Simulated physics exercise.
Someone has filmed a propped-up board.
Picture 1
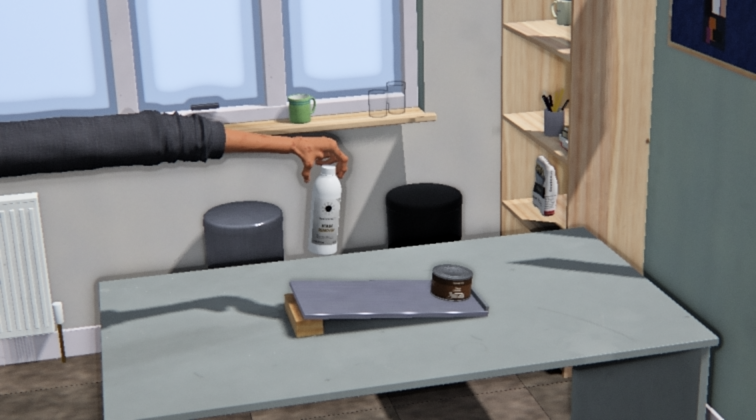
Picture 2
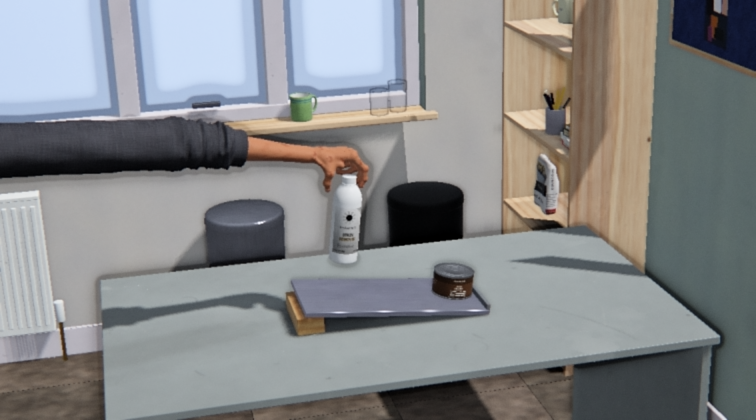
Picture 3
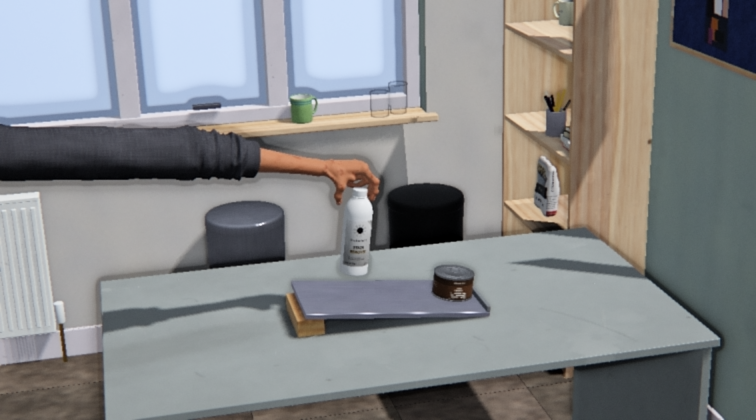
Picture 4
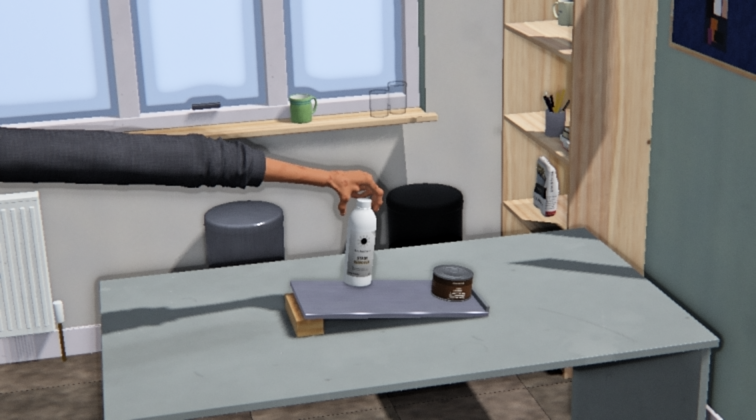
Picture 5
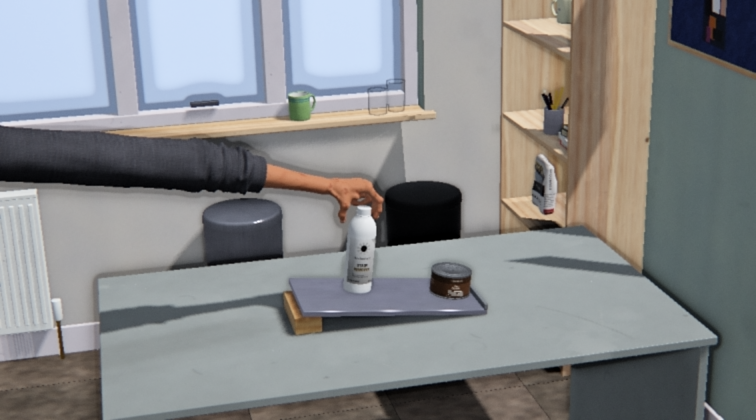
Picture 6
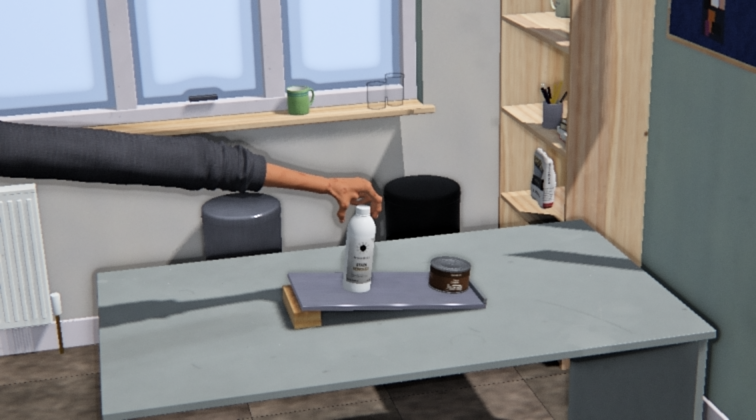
A hand lowers a white bottle onto a propped-up board beside a brown tub.
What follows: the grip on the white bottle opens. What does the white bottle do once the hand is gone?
In the end the white bottle keeps its place.
Then, 0.20 s past the last view, nothing moves.
Then, 0.40 s past the last view, white bottle resting near (360, 248).
Finally, both still in place. Final places as the last picture's camera would see them, white bottle near (360, 248). The white bottle remains at rest.
